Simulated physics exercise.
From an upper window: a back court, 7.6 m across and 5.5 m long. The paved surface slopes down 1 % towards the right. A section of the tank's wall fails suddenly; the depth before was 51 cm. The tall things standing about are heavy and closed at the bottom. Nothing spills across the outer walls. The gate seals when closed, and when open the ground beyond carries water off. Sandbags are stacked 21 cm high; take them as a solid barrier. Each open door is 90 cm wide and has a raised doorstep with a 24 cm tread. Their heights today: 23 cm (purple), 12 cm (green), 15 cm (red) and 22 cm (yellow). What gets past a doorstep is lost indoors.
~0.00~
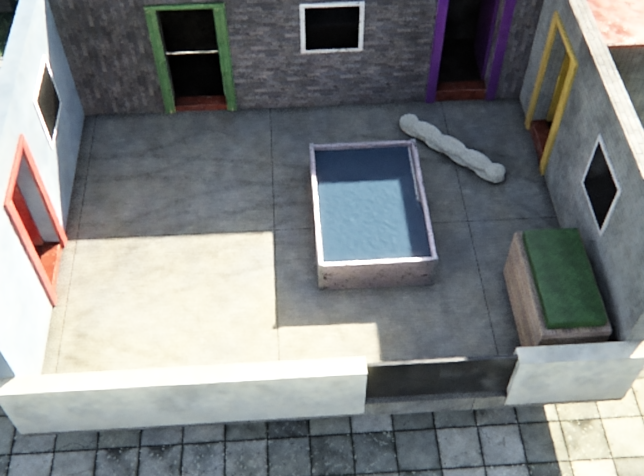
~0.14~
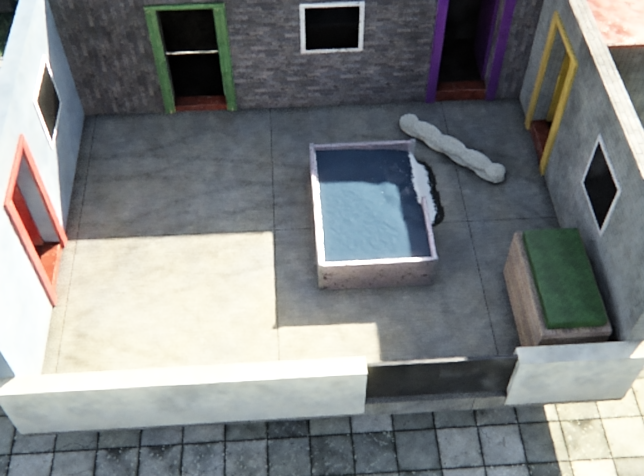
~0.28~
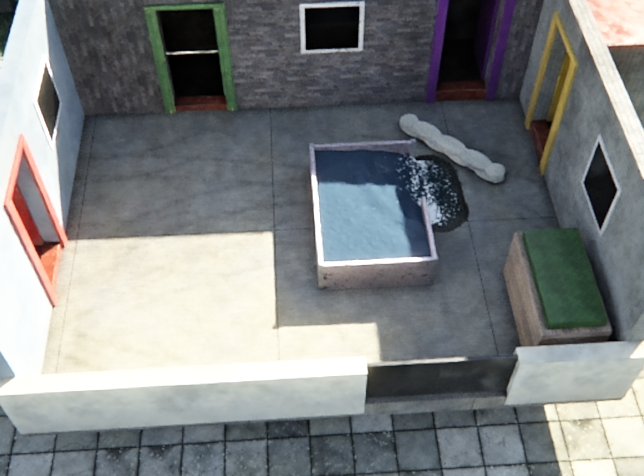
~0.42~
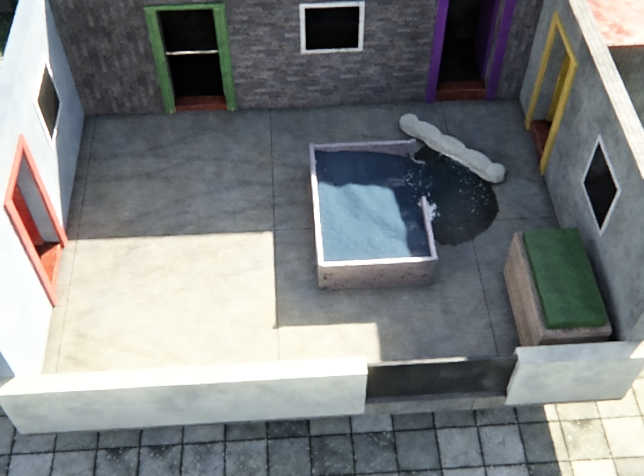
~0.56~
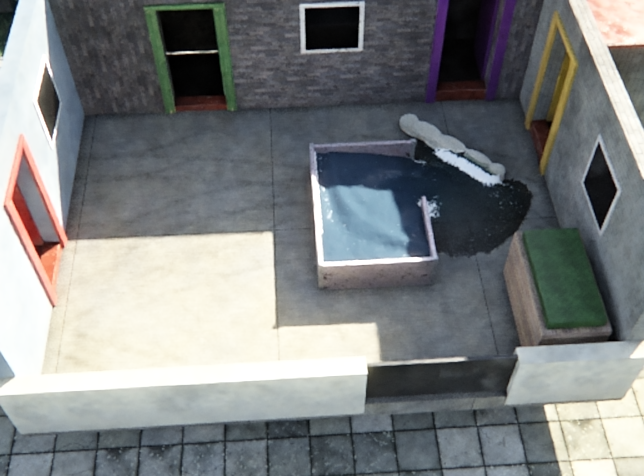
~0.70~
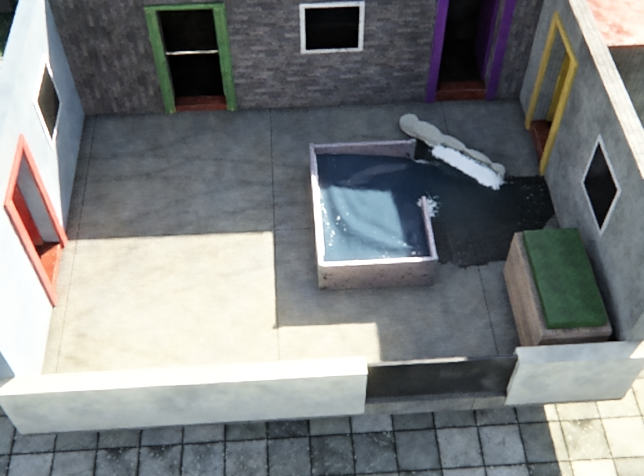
Water burst through the right side of a raised tank in a walled courtyard, spreading in a dark sheet across the paving, foaming against the pale sandbags and reaching the right wall beside the green-topped box.
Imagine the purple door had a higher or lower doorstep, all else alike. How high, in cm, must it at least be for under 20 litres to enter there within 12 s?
Some 7.5 cm above the ground.
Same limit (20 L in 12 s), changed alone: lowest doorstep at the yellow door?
About 7.0 cm at yellow.
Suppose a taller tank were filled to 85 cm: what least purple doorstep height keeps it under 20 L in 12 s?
About 17 cm.
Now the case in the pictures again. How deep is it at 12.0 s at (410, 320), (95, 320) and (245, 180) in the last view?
About 3, 4 and 2 cm.
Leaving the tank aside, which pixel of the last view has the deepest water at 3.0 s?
Around (605, 374).
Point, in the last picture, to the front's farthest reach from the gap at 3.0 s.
At about (605, 374).
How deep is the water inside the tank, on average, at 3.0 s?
About 22 cm.
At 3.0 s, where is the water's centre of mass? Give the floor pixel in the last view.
Near (442, 214).
After 1.4 s water covers 15 % of the floor, deepest (38 cm) near (464, 172); it has not reached the purple door.
After 3.0 s water covers 30 % of the floor, deepest (37 cm) near (605, 374); 11 cm at the purple door, 0 litres in over its 23 cm doorstep.
After 12.0 s water covers 95 % of the floor, deepest (10 cm) near (574, 276); 8 cm at the purple door, 0 litres in over its 23 cm doorstep.
At the purple door as built, the water arrived by 2.0 s and peaked near 11 cm at 3.2 s.
With a doorstep of 6.5 cm, 31 litres would have come in within the 12 s; with 8.5 cm, 10 litres. So under 20 litres takes about 7.5 cm.
